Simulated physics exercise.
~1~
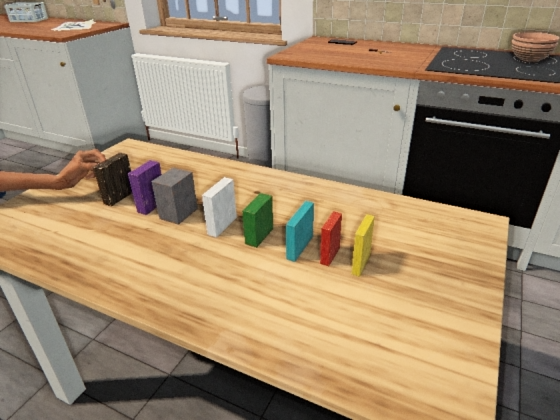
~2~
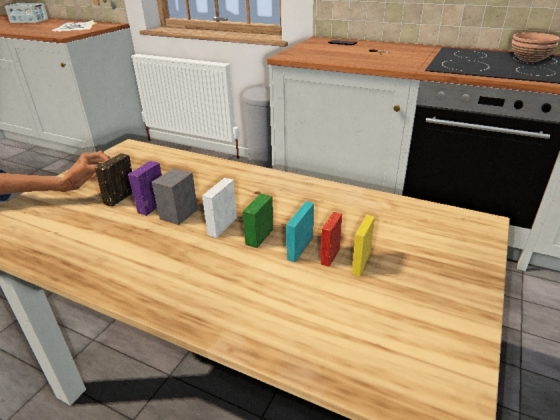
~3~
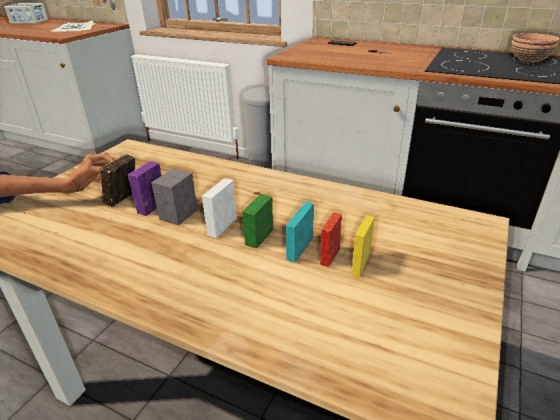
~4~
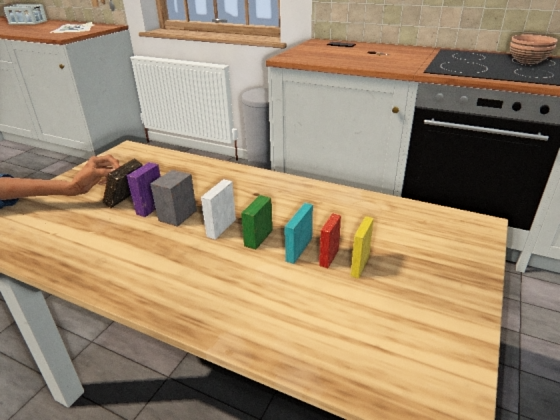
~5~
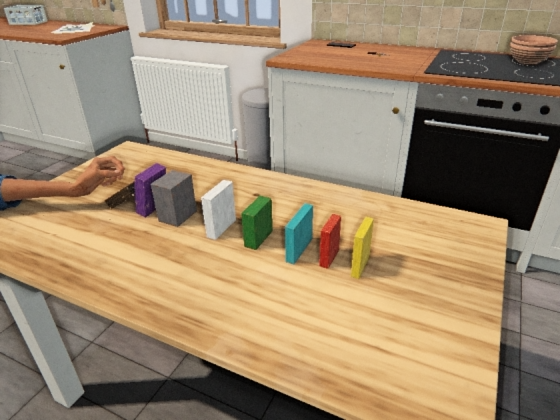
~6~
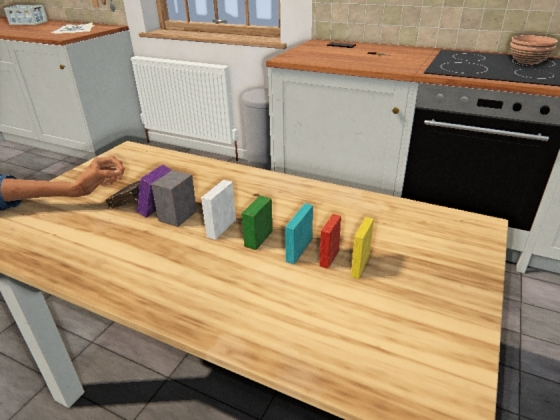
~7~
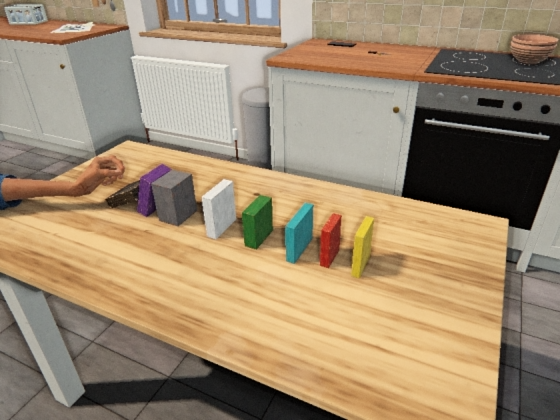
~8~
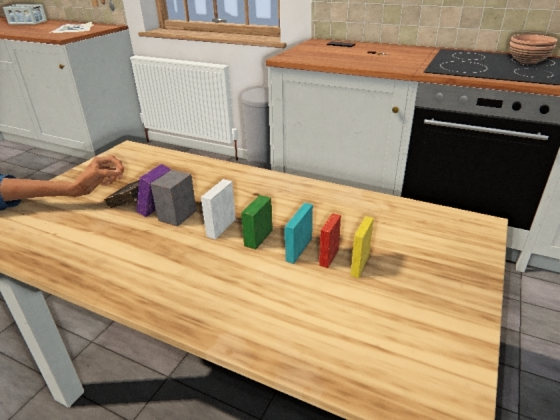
On a kitchen table, a hand tips a black board, which leaves the purple block leaning.
